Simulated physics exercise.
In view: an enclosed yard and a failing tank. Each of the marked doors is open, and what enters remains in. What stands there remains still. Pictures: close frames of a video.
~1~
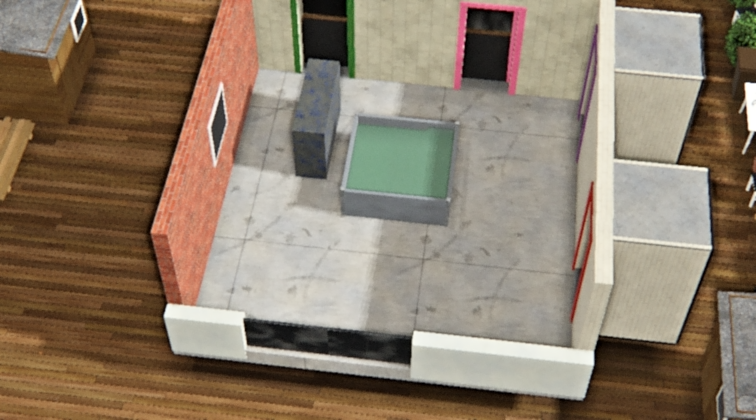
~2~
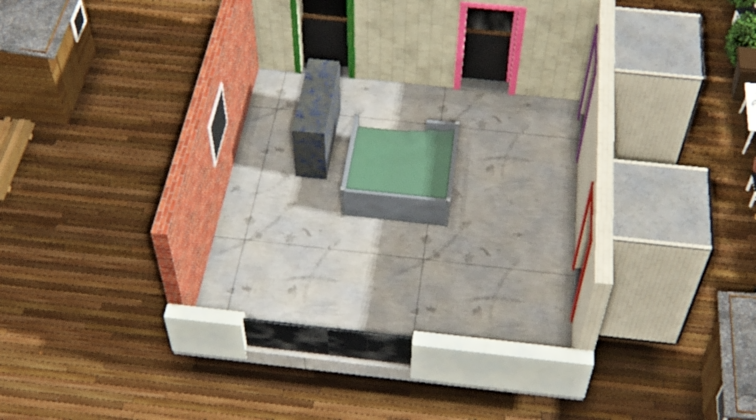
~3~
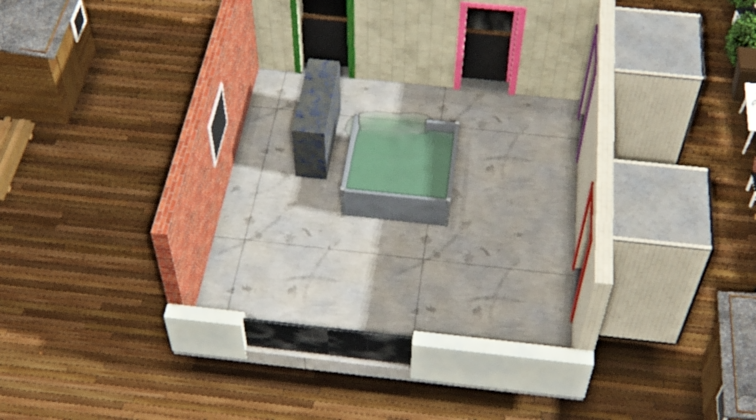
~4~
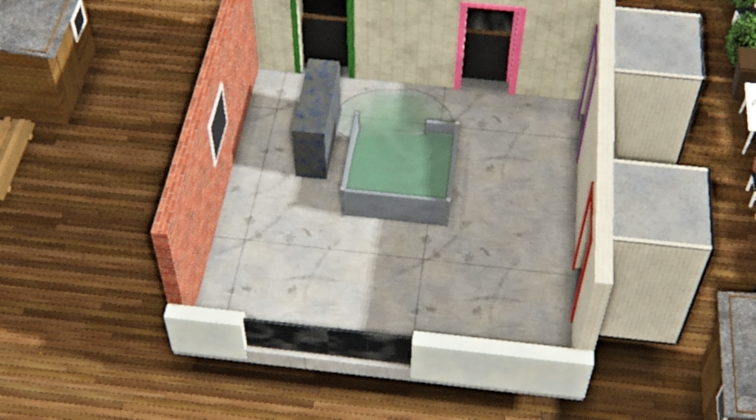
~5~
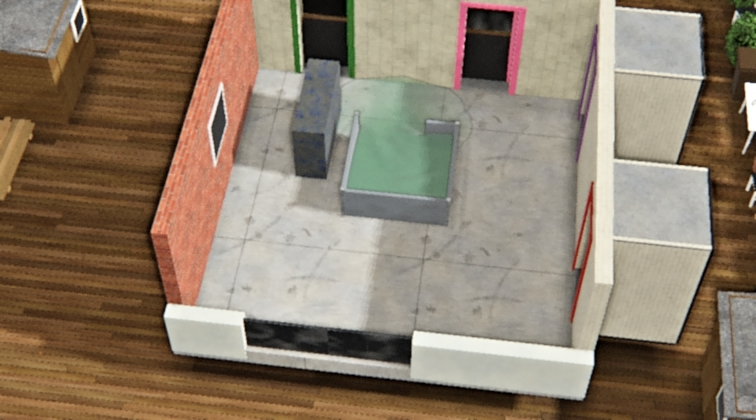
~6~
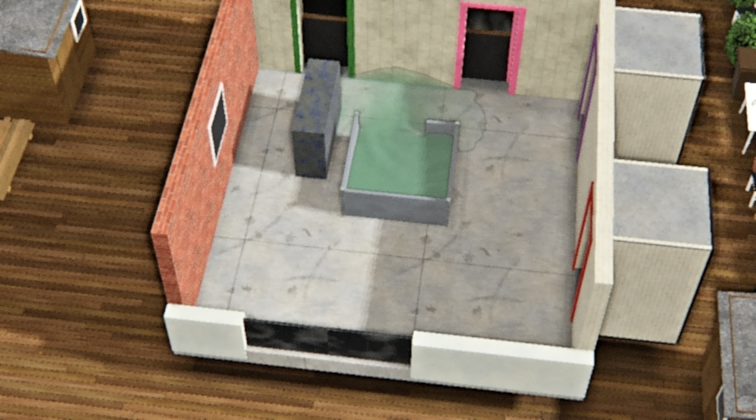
Green water sits level in a square grey tank, then pours out through a gap in its far side and spreads in a thin, clear, rounded sheet over the floor behind it. Seen from high above by a still camera, the pale stone yard lies amid brown planking. A dark grey block stands left of the tank, between a red brick wall and green- and pink-framed doorways behind.
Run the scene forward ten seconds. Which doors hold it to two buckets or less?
Purple door: Yes, red door: Yes, green door: No, pink door: No.
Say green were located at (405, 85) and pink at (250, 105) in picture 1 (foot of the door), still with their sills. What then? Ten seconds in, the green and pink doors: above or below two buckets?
Note - green door ends up above it; pink door ends up above it.
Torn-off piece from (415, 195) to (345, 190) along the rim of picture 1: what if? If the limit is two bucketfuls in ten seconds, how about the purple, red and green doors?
Going door by door: The purple one stays safe, the red one stays safe, and the green one gets too much.
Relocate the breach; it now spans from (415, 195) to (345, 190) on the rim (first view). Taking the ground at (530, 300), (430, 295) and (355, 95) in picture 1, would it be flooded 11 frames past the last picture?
Point by point: Untouched, swamped and untouched.
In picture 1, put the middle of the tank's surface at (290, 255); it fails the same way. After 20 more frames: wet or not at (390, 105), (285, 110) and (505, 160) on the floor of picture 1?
Taking the three spots in turn, I'd say drenched, then drenched, then drenched.
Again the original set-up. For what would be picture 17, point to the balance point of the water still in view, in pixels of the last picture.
My guess is about (398, 139).
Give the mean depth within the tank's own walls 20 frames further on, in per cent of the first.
Roughly 28 percent.
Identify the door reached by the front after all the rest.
My answer: The red one.
A moment on, water covers 15 % of the floor; the purple door not reached, the red door not reached, the green door under two buckets in, the pink door under two buckets in.
Next, water covers 25 % of the floor; the purple door wet at the sill, nothing in, the red door not reached, the green door over two buckets in, the pink door under two buckets in.
Then, water covers 45 % of the floor; the purple door wet at the sill, nothing in, the red door not reached, the green door far over two buckets in, the pink door over two buckets in.
Later, water covers 85 % of the floor; the purple door wet at the sill, nothing in, the red door wet at the sill, nothing in, the green door far over two buckets in, the pink door over two buckets in.
In the end, water covers 100 % of the floor; the purple door wet at the sill, nothing in, the red door wet at the sill, nothing in, the green door far over two buckets in, the pink door over two buckets in.
